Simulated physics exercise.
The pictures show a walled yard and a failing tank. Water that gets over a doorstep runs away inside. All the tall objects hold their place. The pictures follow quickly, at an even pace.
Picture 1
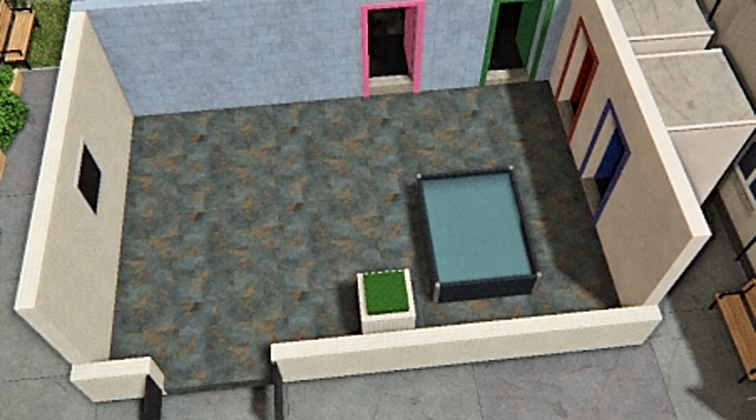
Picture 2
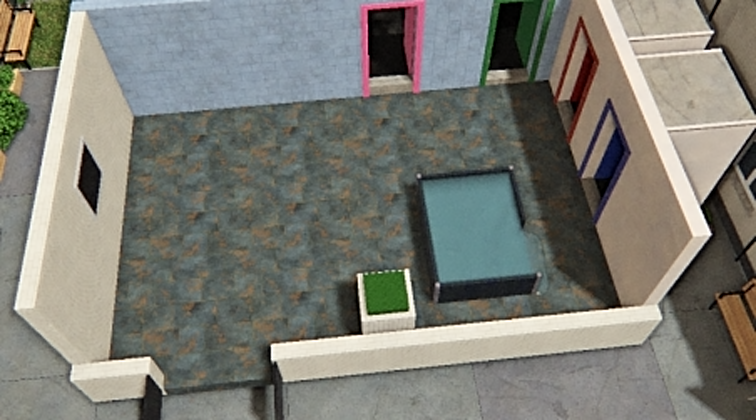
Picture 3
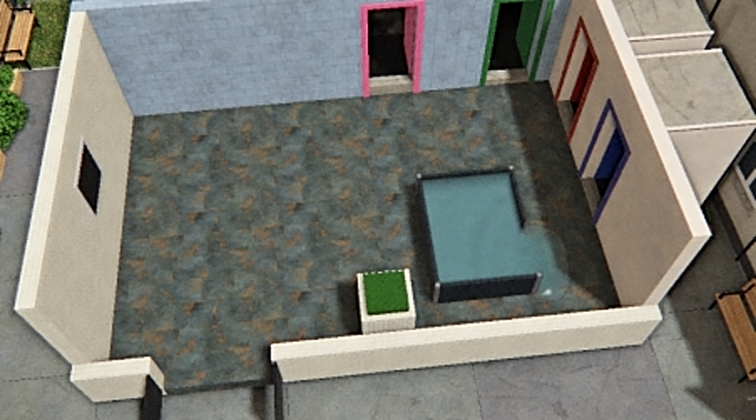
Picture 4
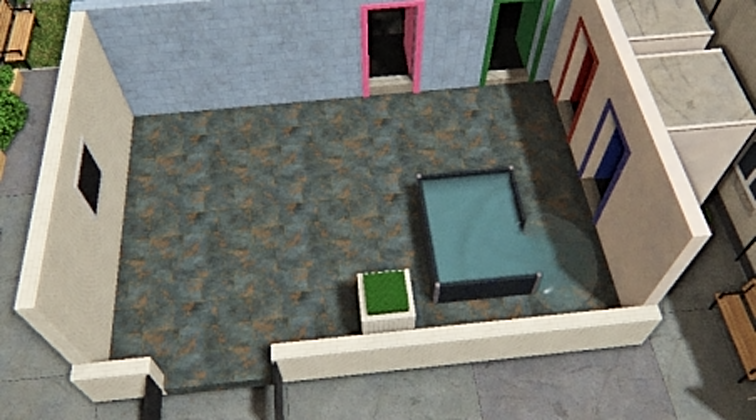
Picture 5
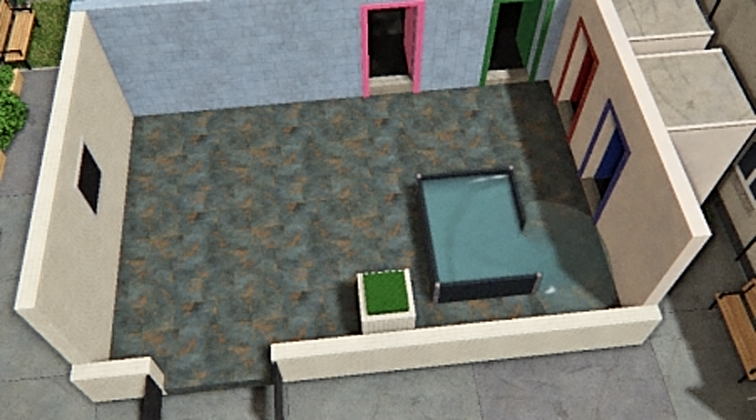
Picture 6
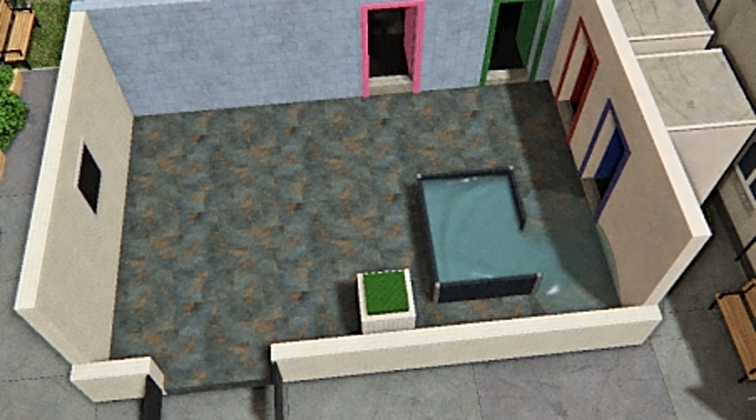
Water poured out through a gap in the right side of a dark-walled tank in a walled yard, spreading rightward across the patterned floor toward the blue-framed doorway while everything around it stayed still.
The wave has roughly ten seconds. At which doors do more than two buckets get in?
The pink door stays under that; the blue door takes more than that; the red door stays under that; the green door stays under that.
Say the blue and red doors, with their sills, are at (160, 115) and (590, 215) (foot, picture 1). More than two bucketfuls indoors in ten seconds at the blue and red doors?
Blue lets less in, red goes over.
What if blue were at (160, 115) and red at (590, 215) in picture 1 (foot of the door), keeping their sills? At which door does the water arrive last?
It is the blue one.
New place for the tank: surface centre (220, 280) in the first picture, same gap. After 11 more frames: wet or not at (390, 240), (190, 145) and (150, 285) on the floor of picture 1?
As listed: Covered, not flooded, clear.
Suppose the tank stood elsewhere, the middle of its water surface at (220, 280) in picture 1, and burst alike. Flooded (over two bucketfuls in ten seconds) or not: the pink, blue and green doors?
Then: Pink is under, blue is under, green keeps below it.
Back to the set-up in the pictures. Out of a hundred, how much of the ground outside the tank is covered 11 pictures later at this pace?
I make it 15 per cent.
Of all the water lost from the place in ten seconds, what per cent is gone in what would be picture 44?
Some 80 per cent.
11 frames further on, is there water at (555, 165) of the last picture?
Answer: Wet.
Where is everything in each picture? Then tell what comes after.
The first picture shows the tank at (476, 226) is whole and still.
In the second picture, water pours out at (525, 258) and has run to a hidden place.
In the third picture, the front is at (557, 238), out from the gap at (525, 259).
In the fourth picture, the front is at (584, 238), out from the gap at (525, 259).
In the fifth picture, water pours out at (525, 259) and has run to (593, 223).
In the sixth picture, water pours out at (525, 259) and has run to a hidden place.
A moment on, water covers 5 % of the floor; the pink door not reached, the blue door under two buckets in, the red door not reached, the green door not reached.
Next, water covers 15 % of the floor; the pink door not reached, the blue door over two buckets in, the red door wet at the sill, nothing in, the green door not reached.
Then, water covers 30 % of the floor; the pink door not reached, the blue door over two buckets in, the red door wet at the sill, nothing in, the green door wet at the sill, nothing in.
Later, water covers 50 % of the floor; the pink door wet at the sill, nothing in, the blue door far over two buckets in, the red door wet at the sill, nothing in, the green door wet at the sill, nothing in.
In the end, water covers 75 % of the floor; the pink door wet at the sill, nothing in, the blue door far over two buckets in, the red door wet at the sill, nothing in, the green door wet at the sill, nothing in.
